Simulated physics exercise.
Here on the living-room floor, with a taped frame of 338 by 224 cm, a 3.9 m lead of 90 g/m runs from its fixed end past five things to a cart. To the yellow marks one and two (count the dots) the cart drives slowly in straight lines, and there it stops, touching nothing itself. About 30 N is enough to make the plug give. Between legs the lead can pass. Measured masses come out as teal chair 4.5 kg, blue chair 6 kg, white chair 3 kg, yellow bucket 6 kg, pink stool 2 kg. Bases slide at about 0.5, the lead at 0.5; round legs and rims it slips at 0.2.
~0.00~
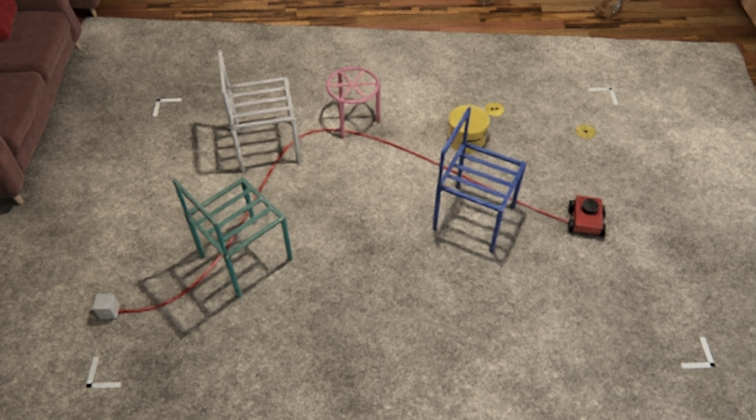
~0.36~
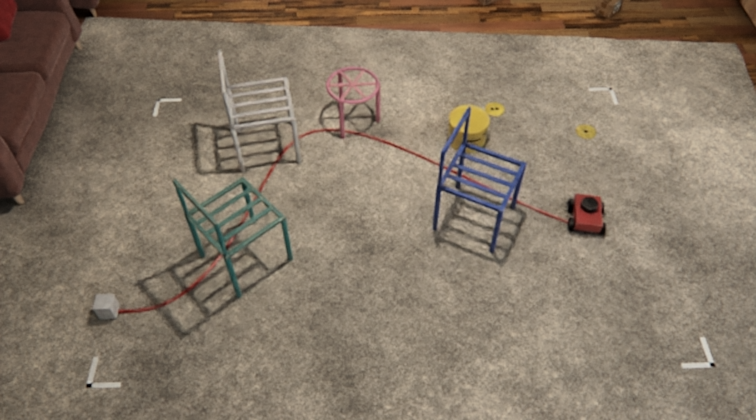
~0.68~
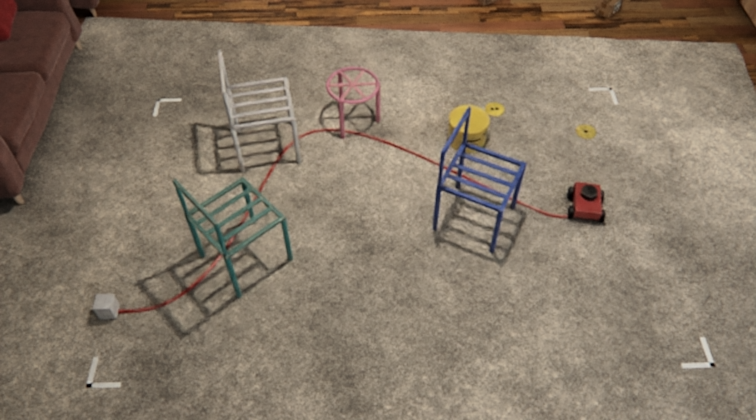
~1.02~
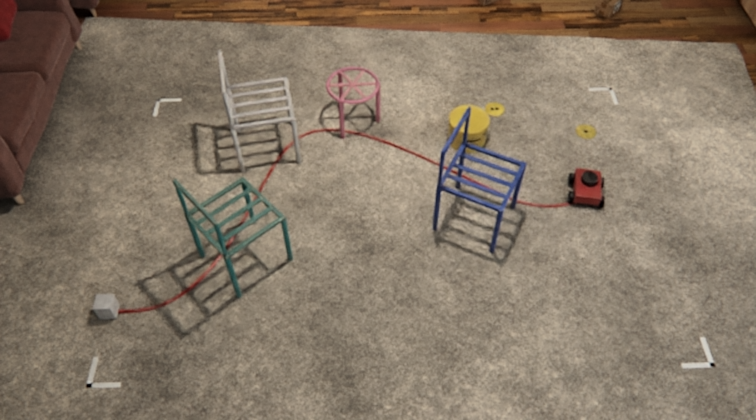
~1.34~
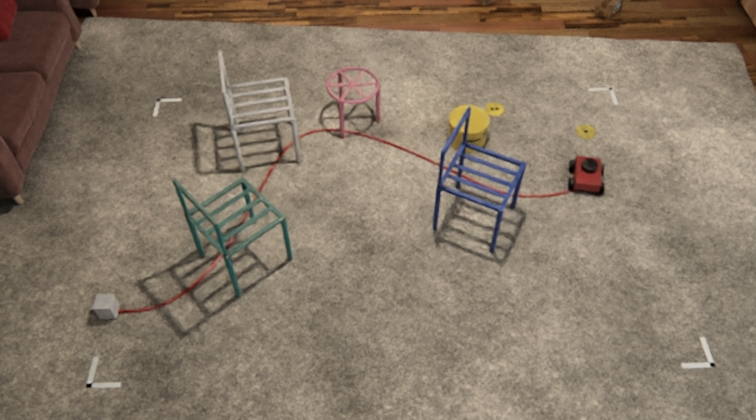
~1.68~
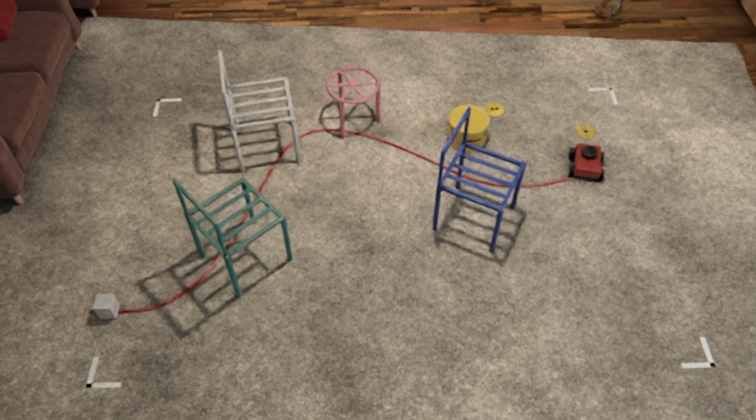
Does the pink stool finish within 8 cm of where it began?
Yes, it stays close.
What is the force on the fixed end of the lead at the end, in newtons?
It ends up near 0 N.
After 2.5 s, cart at (585, 142), lead slack at the fixed end; nothing else has moved.
After 3.3 s, cart at (562, 125), lead slack at the fixed end; nothing else has moved.
After 4.1 s, cart at (522, 115), lead slack at the fixed end; nothing else has moved.
After 4.9 s, cart at (495, 108), lead slack at the fixed end; nothing else has moved.
After 5.3 s, cart at (495, 108), lead slack at the fixed end; pink stool 0 cm off its start at (353, 83).
